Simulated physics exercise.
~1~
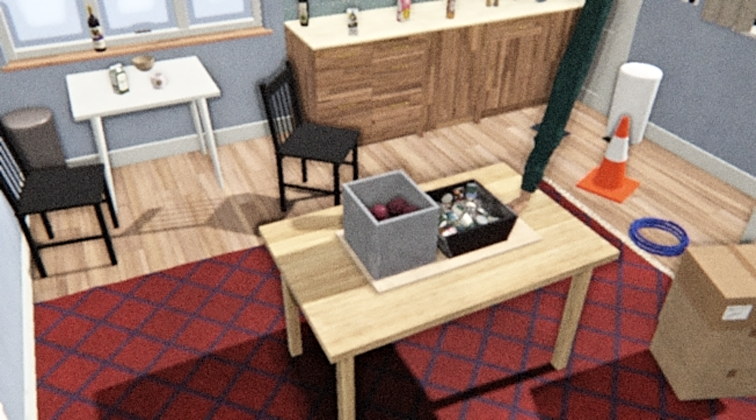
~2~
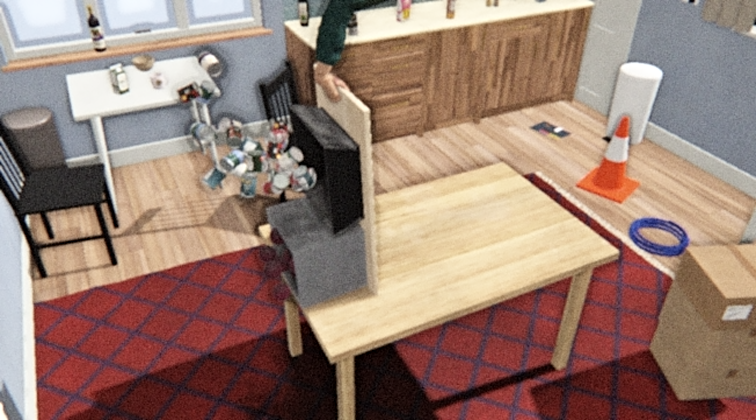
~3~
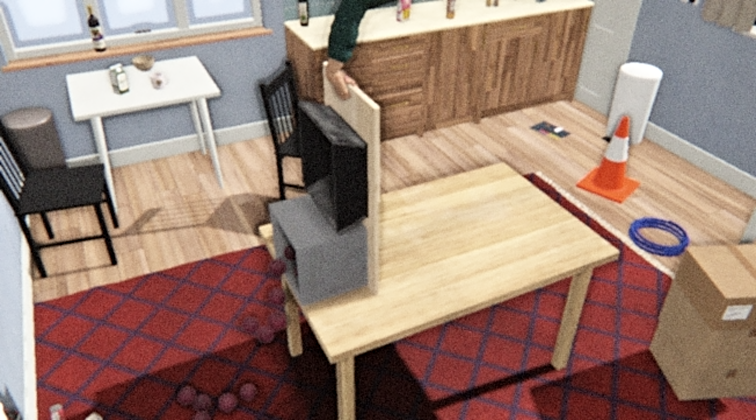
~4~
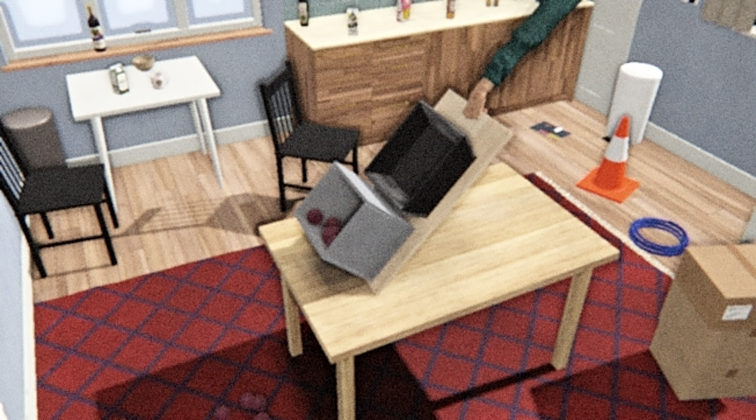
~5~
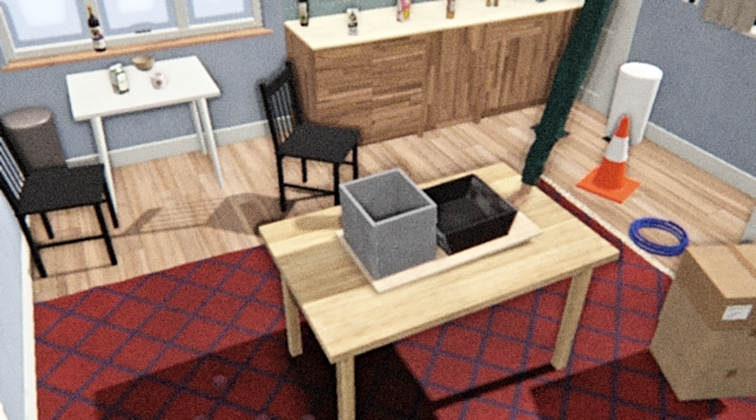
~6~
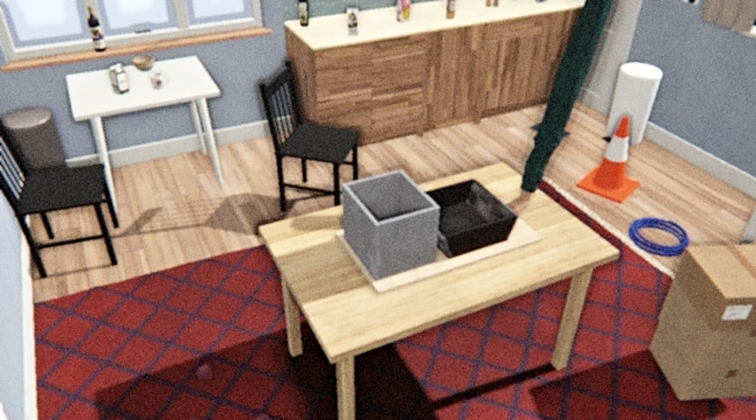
In a kitchen, a green-sleeved arm tipped a board holding two baskets up on its left edge, spilling small tins and red onions toward the floor, then lowered it flat on the table, the black basket looking empty.
